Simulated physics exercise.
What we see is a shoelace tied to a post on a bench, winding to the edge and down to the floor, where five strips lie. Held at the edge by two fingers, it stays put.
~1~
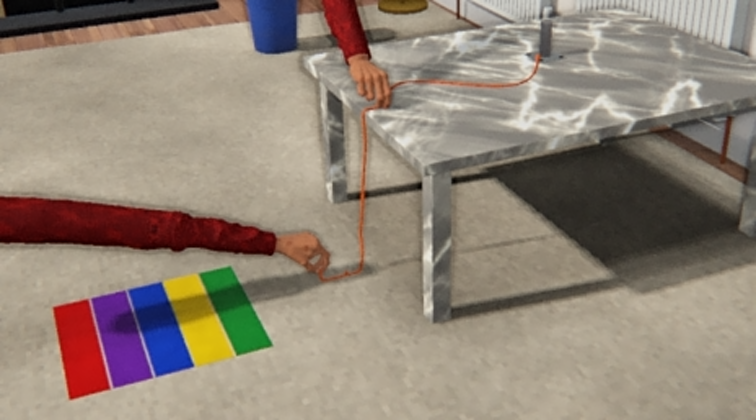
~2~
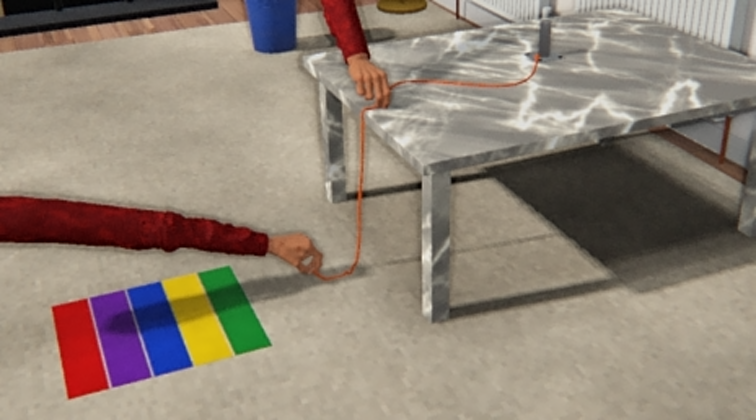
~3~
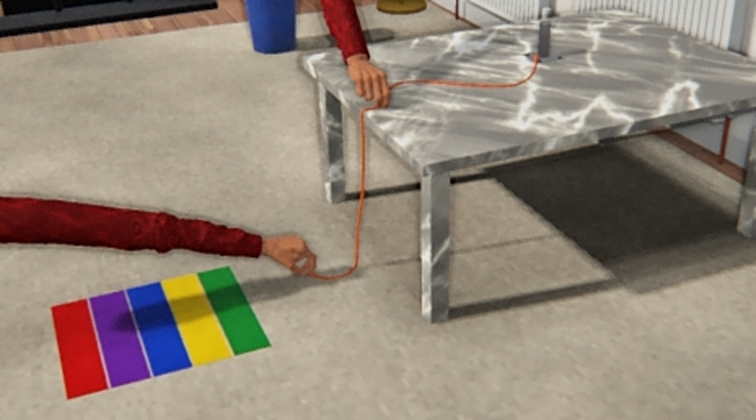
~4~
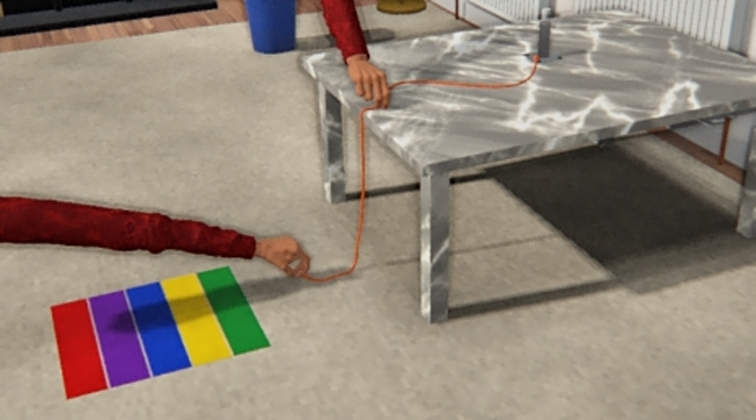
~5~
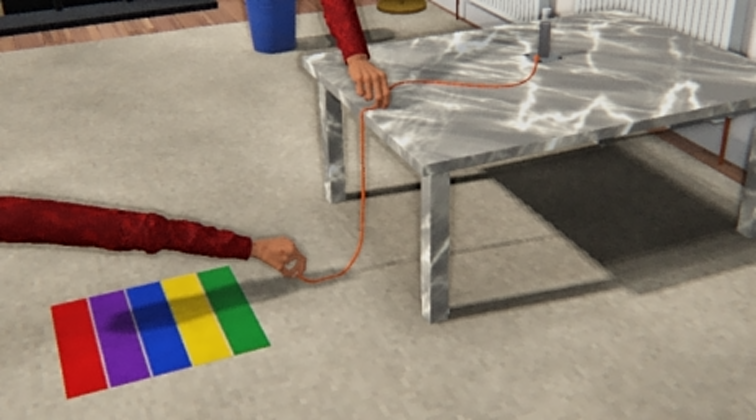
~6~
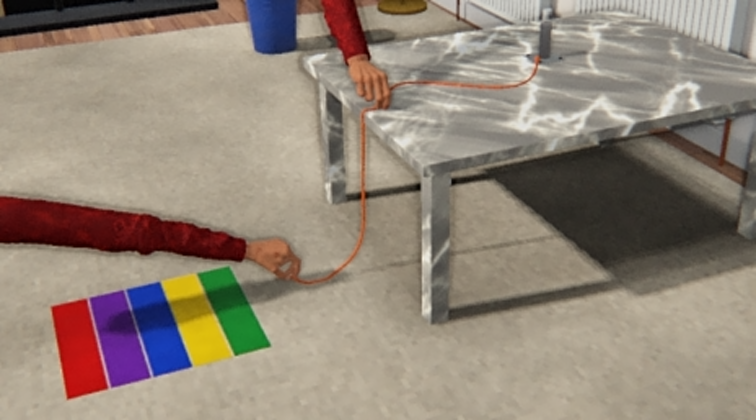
A hand slowly draws the end of an orange shoelace slightly left above the floor.
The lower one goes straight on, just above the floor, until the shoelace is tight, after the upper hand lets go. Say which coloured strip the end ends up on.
It ends up on the purple strip.
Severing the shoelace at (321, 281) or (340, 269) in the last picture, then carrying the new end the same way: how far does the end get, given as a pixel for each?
In turn, around (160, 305) and around (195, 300).
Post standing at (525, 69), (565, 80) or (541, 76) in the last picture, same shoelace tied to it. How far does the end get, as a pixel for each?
The places are (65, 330), (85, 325) and (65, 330).
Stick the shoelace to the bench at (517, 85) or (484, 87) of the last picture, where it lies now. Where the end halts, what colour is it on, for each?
Try 1: Blue; try 2: Blue.
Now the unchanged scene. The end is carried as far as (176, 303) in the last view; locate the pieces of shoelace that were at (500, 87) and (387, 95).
At (464, 82), then (356, 121).
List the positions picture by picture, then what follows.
The first frame shows end (320, 269); green (247, 335); yellow (209, 345); blue (169, 355); purple (128, 365); red (86, 376).
The second frame shows end (313, 270); shoelace through (535, 68) (485, 86) (405, 82) (375, 108) (361, 180) (358, 255).
The third frame shows end (307, 272).
The fourth frame shows end (300, 274); shoelace through (534, 69) (484, 86) (405, 83) (374, 108) (363, 180) (357, 256).
The fifth frame shows end (297, 274).
The sixth frame shows end (291, 276); shoelace through (535, 70) (485, 87) (405, 83) (375, 109) (363, 180) (352, 257).
Soon after, end near (176, 303); over yellow.
Then, end near (136, 313); over blue.
At full stretch, end near (114, 318); over purple. It gets as far as the purple strip.
